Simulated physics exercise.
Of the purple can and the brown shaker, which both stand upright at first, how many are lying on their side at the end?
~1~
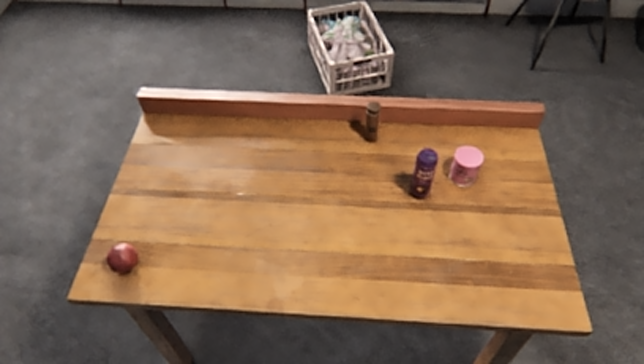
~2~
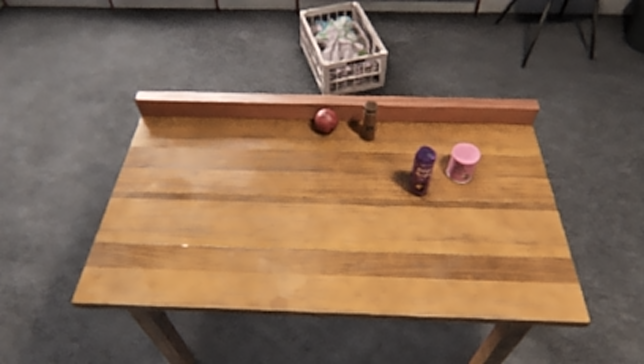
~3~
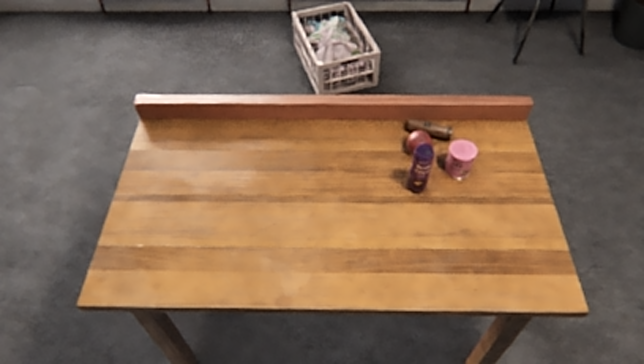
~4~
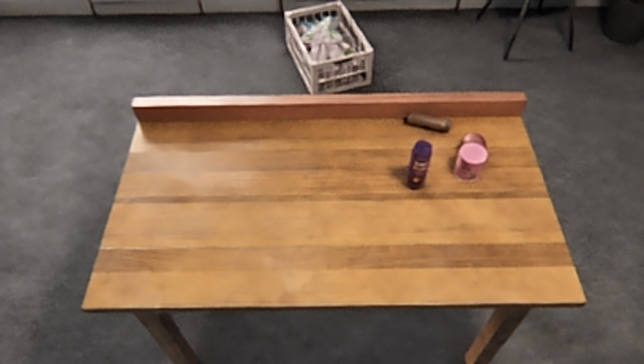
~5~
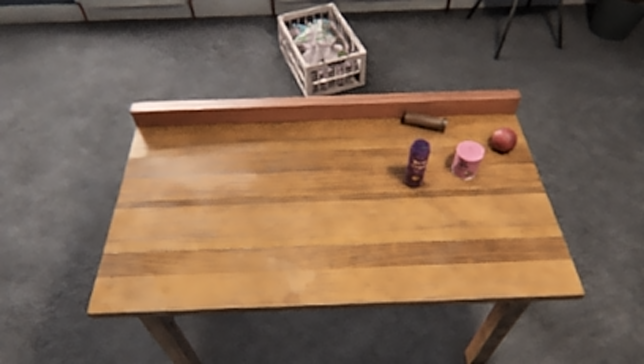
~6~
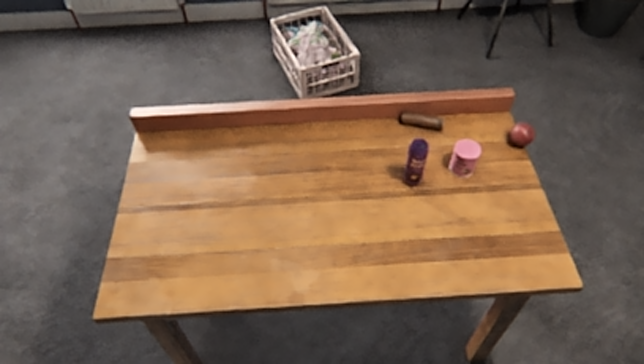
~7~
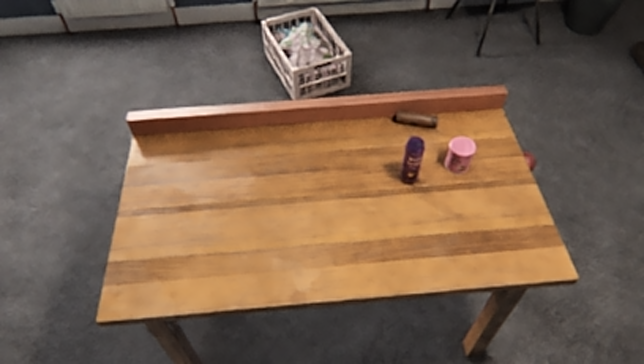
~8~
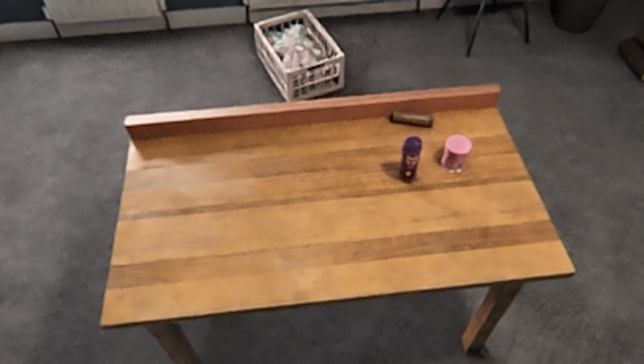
One of them is. The brown shaker lies on its side near the far rail, while the purple can is still standing.
